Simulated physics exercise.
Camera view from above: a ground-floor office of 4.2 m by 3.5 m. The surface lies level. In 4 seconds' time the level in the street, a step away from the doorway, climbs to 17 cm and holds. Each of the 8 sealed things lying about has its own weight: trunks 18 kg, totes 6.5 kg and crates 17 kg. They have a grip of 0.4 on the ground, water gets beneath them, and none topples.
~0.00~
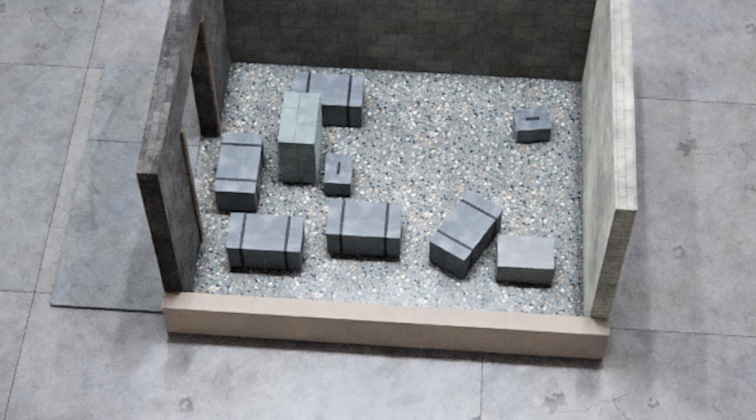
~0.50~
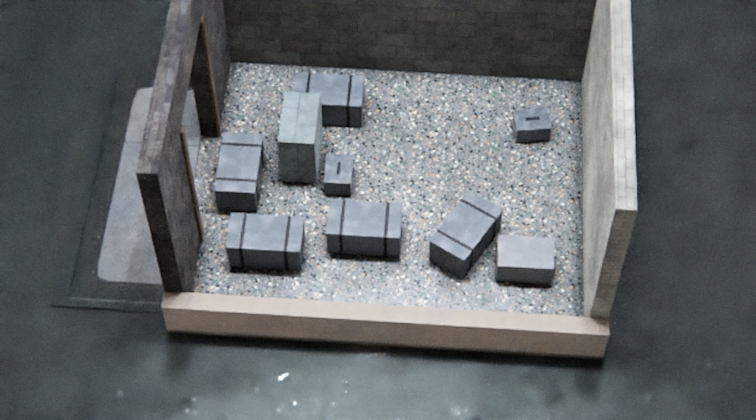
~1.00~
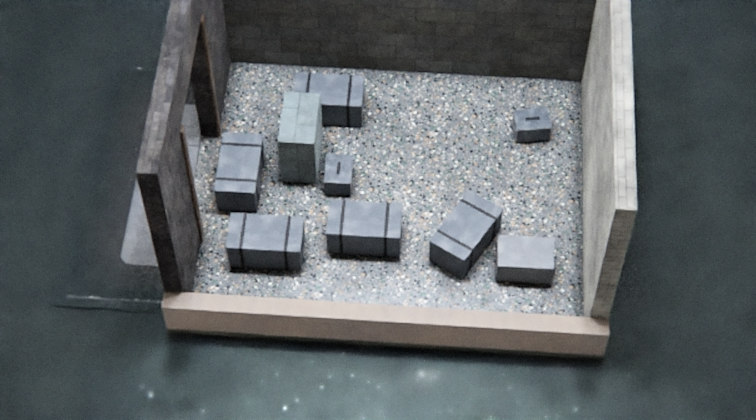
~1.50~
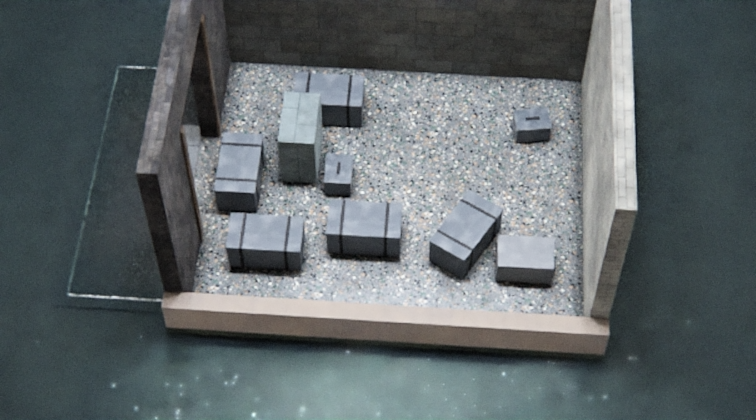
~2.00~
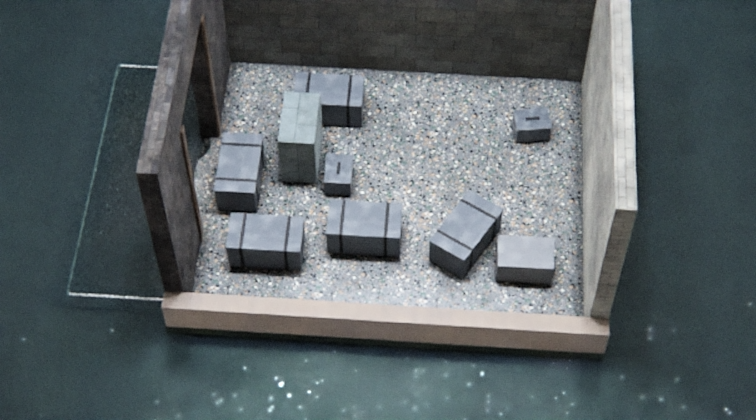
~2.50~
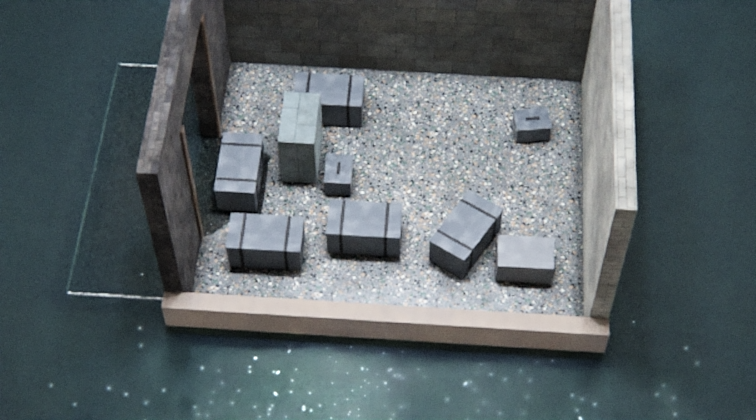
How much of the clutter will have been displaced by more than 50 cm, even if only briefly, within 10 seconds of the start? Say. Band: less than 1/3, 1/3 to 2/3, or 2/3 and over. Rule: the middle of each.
Expect a mid share, one third to two thirds.
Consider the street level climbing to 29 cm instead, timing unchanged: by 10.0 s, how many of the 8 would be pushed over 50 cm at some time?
In that case the number is 7.
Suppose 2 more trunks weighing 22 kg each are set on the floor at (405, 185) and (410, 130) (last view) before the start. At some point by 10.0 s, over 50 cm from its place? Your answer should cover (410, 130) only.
Result: Not exceeded.
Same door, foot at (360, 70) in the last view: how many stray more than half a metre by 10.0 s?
Then 3.
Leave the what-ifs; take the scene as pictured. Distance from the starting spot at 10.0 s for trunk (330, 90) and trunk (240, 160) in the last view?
First 10 cm, then 150 cm.
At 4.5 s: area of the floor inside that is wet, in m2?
Roughly 3.5 m2 of it is wet.
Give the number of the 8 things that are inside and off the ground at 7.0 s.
Total: 2.
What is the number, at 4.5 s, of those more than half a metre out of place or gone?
My count gives 0.
After 3.5 s 0 of 8 are over 50 cm from their spots; 0 afloat.
After 4.5 s 0 of 8 are over 50 cm from their spots; 0 afloat.
After 7.0 s 2 of 8 are over 50 cm from their spots; 2 afloat.
After 10.0 s 3 of 8 are over 50 cm from their spots, and 3 have been at some point; 4 afloat.
